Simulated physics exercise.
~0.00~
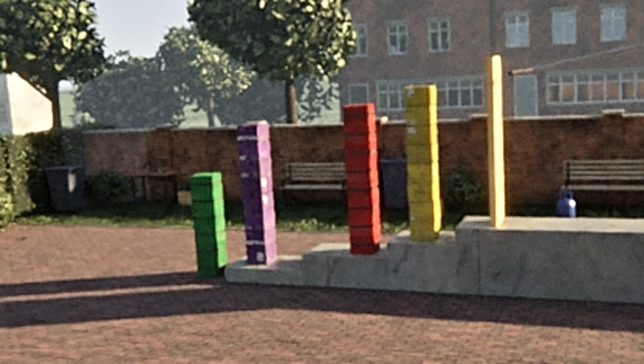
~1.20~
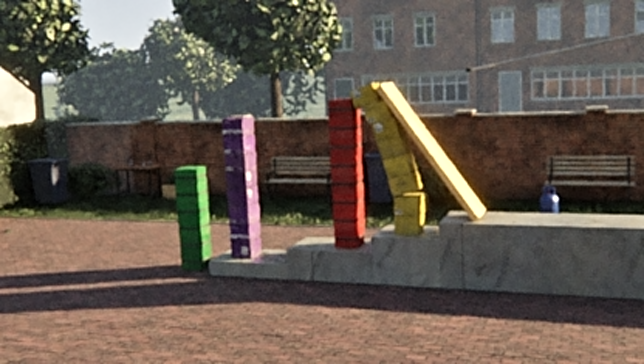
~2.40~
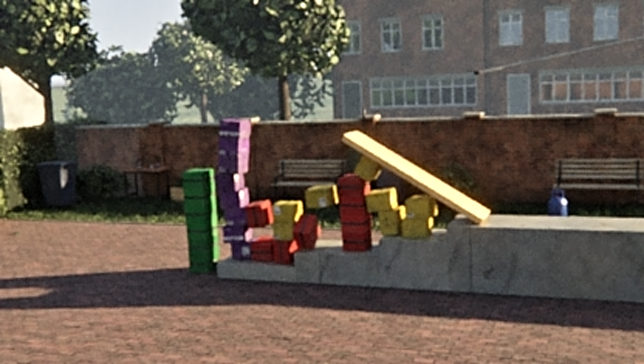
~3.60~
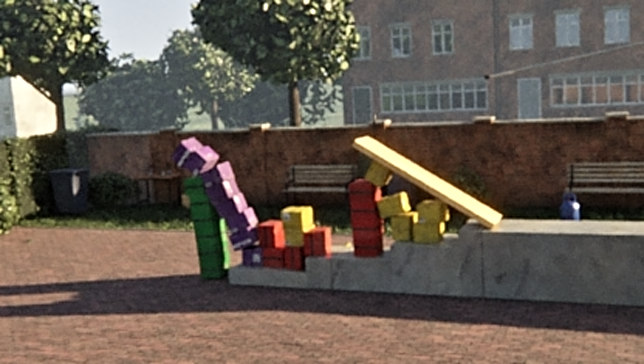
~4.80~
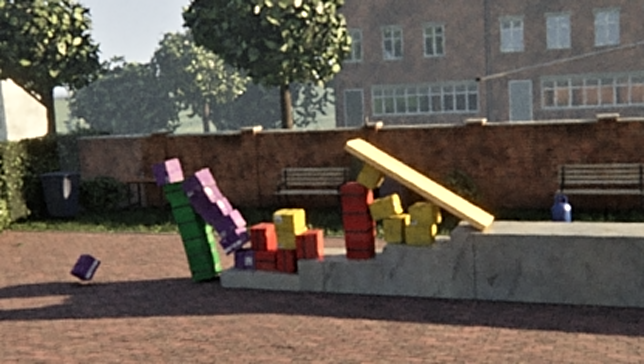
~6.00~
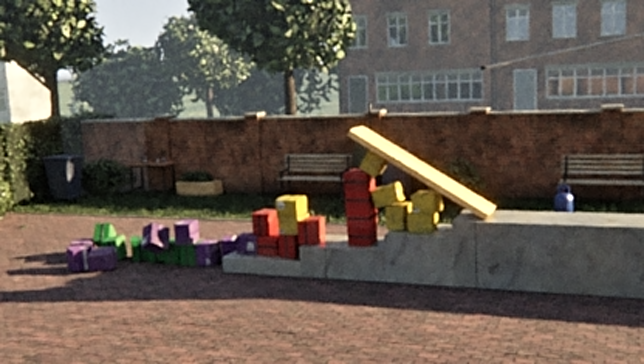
A tall pale board stands upright on a low stepped wall in a brick-paved yard, seen from a slightly swaying view with benches, trees and a brick building behind. To its left, stacks of yellow, red, purple and green cartons line the descending steps. The board tips left into the yellow stack, which buckles against the red one. Yellow and red cartons tumble toward the purple stack, which leans over the green one. Both give way and spill left across the paving, leaving the board slanted over a red stump and most yellow cartons down.
